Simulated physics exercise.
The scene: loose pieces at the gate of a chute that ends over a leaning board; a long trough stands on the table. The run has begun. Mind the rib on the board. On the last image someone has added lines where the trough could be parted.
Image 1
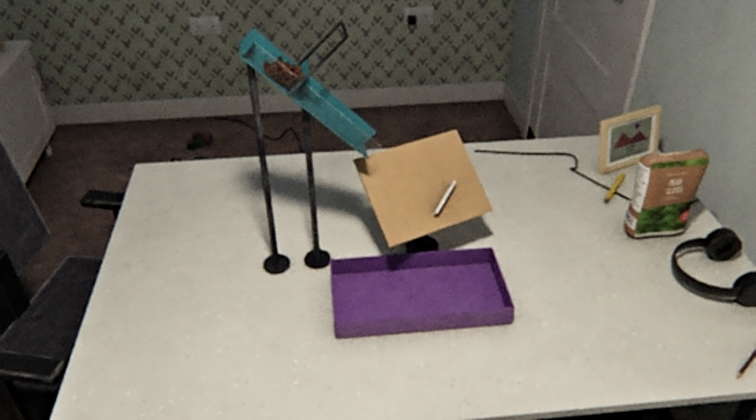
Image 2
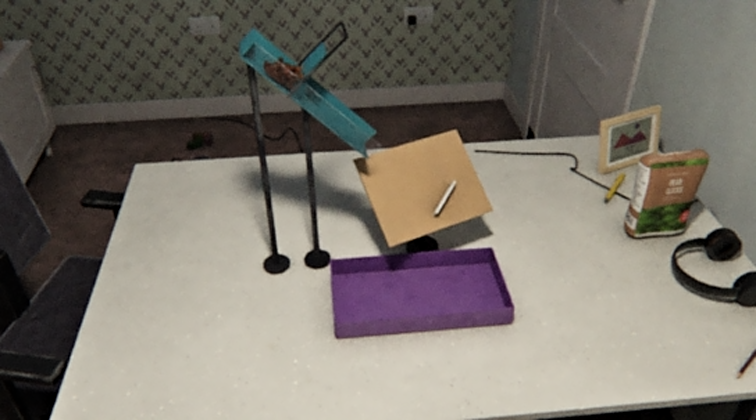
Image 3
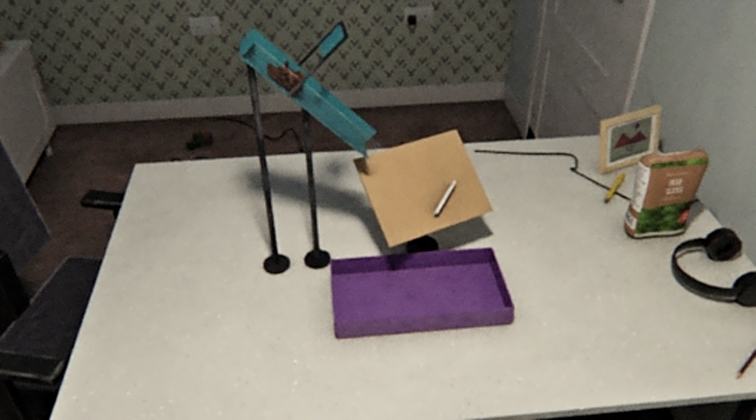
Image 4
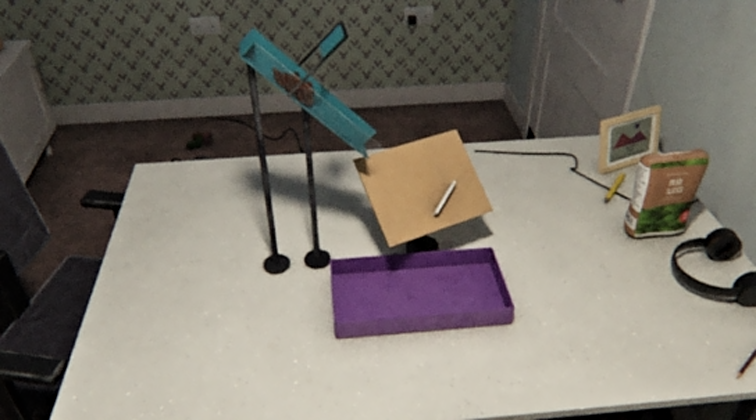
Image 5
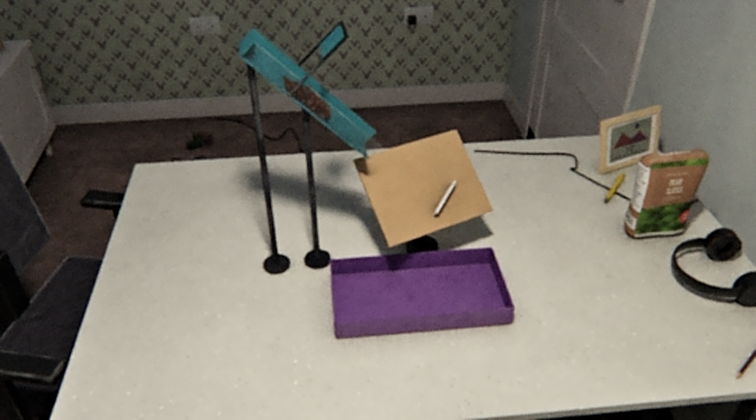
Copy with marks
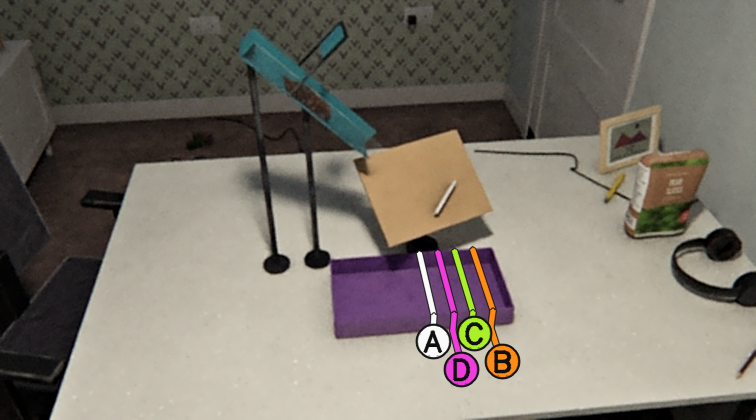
Brown chocolate drops slide down a teal chute above a tilted tan board.
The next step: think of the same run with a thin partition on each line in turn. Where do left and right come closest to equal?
Best: D.
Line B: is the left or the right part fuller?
The left side.
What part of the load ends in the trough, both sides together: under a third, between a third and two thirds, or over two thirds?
Over two thirds.
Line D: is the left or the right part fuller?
More lands on the left.
On the marked copy, line A crosses the front rim at (433, 314); line B crosses the front rim at (492, 309); line C crosses the front rim at (472, 311); line D crosses the front rim at (454, 313).
With A, of what is caught, a stray few on the left of the divider, nearly all on the right.
With B, of what is caught, nearly all on the left of the divider, a stray few on the right.
With C, of what is caught, most on the left of the divider, a small part on the right.
With D, of what is caught, about two thirds on the left of the divider, about a quarter on the right.
